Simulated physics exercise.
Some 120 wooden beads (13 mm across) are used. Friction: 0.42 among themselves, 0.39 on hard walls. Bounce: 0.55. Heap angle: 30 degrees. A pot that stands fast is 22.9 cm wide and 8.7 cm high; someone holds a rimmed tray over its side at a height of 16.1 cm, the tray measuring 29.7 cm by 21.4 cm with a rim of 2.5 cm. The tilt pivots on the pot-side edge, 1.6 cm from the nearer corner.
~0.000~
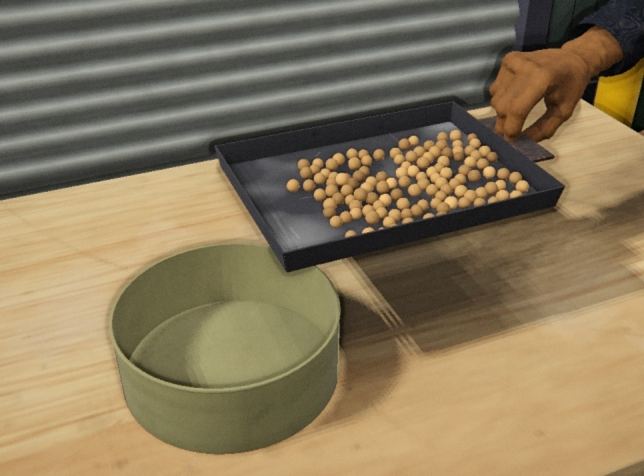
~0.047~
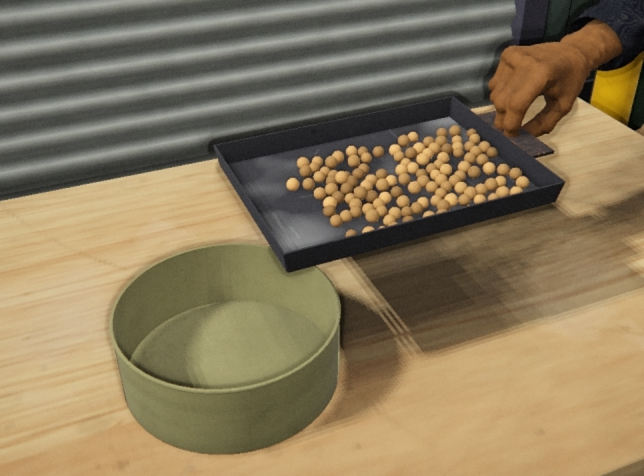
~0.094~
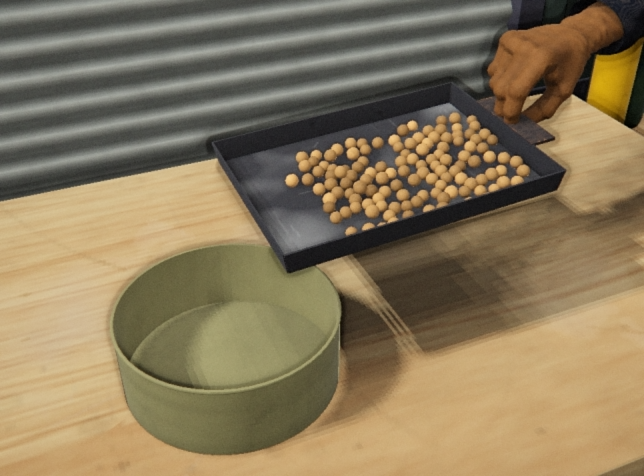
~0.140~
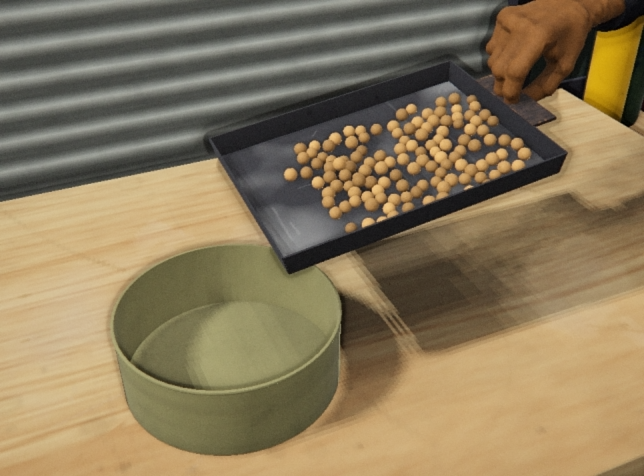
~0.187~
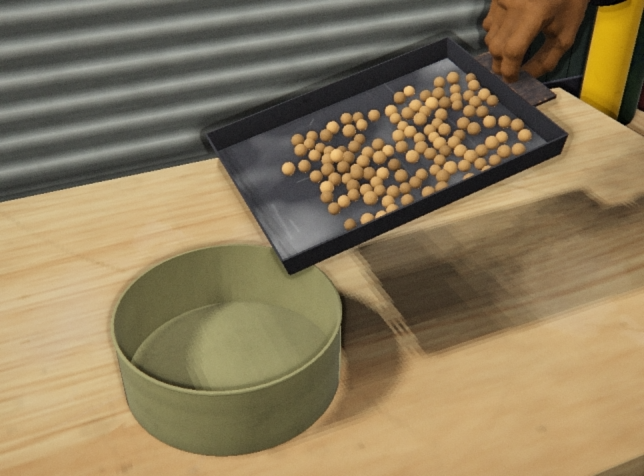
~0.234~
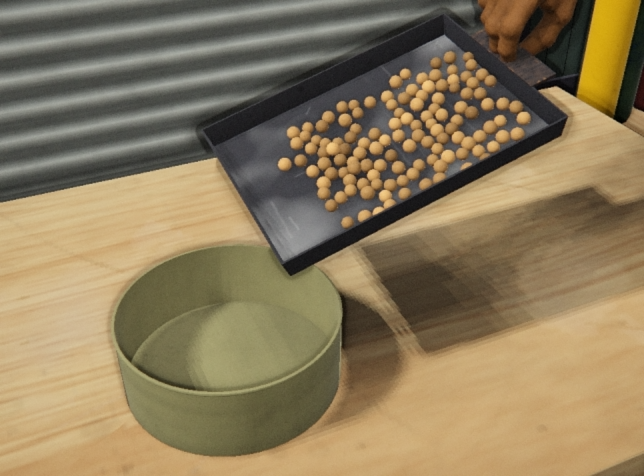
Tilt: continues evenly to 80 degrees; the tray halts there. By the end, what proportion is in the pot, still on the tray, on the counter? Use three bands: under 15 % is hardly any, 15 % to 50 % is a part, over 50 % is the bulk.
Shares - pot: The bulk; tray: A part; counter: Hardly any.
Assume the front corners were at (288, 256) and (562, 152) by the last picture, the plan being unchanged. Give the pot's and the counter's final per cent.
That works out as pot 65 and counter 20.
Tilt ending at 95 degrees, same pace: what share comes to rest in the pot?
Near 95 %, then.
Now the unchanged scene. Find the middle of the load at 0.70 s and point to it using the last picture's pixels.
Expected load position: Near (274, 220).
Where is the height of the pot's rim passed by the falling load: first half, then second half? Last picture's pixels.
Earlier half at about (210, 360), later half at about (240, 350) in pixels.
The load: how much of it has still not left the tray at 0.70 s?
Something like 95 percent, roughly.
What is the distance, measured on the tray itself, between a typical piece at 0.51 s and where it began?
Displacement on the tray: Roughly 9 cm.
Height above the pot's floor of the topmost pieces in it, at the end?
It stands at some 2.5 cm.
After 0.51 s, tilt 49 degrees; the tray holds 100 %, the pot 0 %.
After 0.70 s, tilt 70 degrees; the tray holds 95 %, the pot 0 %.
Then, at 1.00 s, tilt 80 degrees; the tray holds 55 %, the pot 40 %.
By 3.1 s all is still; pot 75 %, tray 25 %, counter 0 %.
